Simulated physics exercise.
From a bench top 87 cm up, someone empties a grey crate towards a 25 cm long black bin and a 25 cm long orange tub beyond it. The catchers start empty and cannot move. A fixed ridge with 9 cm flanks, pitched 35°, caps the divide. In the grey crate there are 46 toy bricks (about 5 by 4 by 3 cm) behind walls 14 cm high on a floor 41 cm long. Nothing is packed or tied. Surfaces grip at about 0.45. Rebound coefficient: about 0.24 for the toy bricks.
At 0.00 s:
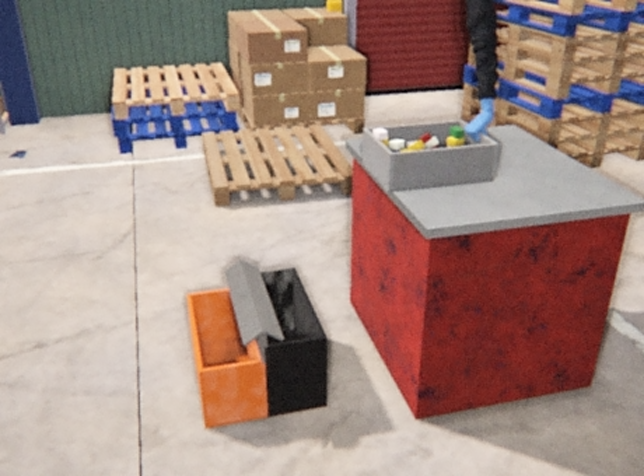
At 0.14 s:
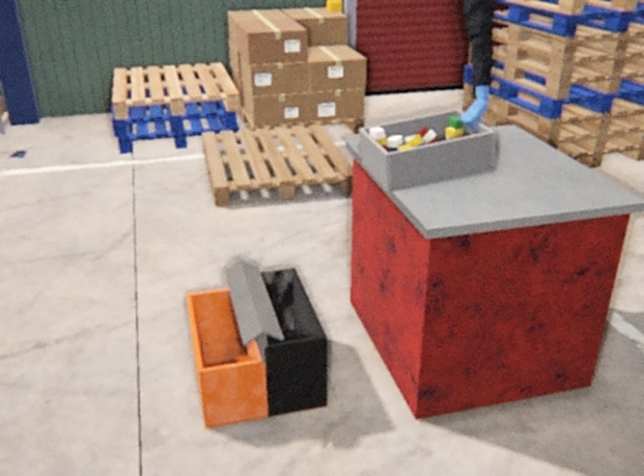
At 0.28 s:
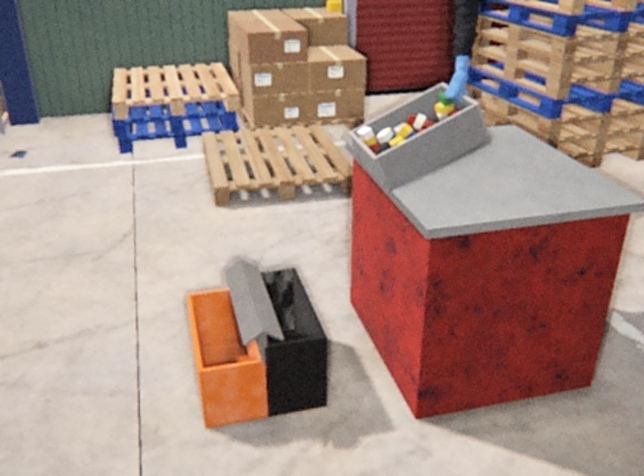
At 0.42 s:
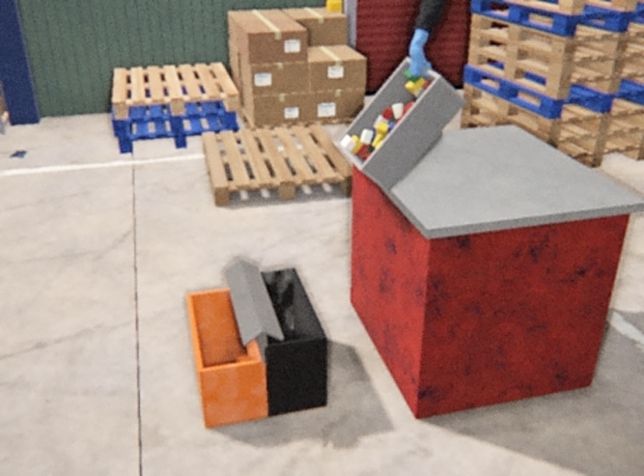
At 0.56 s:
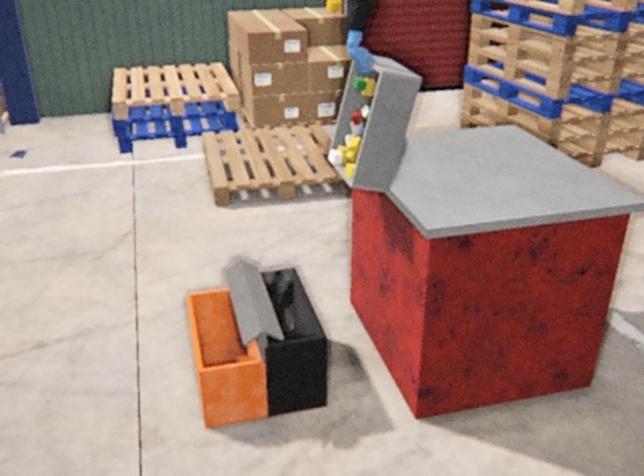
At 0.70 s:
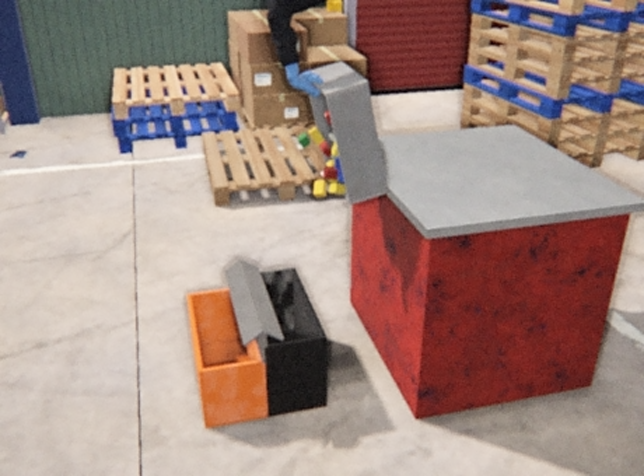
A blue-gloved hand lifts the far end of a grey crate of colourful pieces on a grey-topped, dark-mottled red block, turning it leftward past upright until some pieces emerge beside the block's left edge. On the pale floor at lower left sit an orange tub and a black bin with a grey peaked piece between them. The fixed, raised view shows a warehouse with pallets, stacked cardboard boxes and green and red shutters behind.
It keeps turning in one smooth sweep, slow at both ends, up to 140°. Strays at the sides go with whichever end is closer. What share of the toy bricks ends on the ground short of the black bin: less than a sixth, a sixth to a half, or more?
Expect from a sixth to a half of the load on the ground short of the black bin.
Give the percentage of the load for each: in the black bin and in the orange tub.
About 60 and 5 per cent.
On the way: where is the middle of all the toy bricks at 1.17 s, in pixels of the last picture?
At about (291, 320).
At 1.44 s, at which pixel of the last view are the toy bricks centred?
Around (292, 361).
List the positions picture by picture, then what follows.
In the first picture (each is followed by its nearest rim corner in this view), grey crate, (393, 153); orange tub, (203, 370); 0° from level; none out.
The second picture shows grey crate, (389, 154); 7° from level.
The third picture shows grey crate, (377, 157); 24° from level.
The fourth picture shows grey crate, (362, 167); 49° from level.
The fifth picture shows grey crate, (351, 183); 76° from level.
The sixth picture shows grey crate, (349, 201); orange tub, (203, 370); 103° from level; 3 out, the lowest brick at (320, 189).
After 0.82 s, tilt 122°; 24 still in the grey crate and 22 in the air.
After 0.97 s, tilt 137°; 6 still in the grey crate, 4 in the black bin and 36 in the air.
After 1.17 s, tilt 140°; 23 in the black bin, 1 in the orange tub, 3 on the ground short of the black bin, 1 on the ground beyond the orange tub and 18 in the air.
Outcome (at 1.44 s), 27 in the black bin, 2 in the orange tub, 14 on the ground short of the black bin and 3 on the ground beyond the orange tub. Asked share, 14 of 46, 30 per cent.
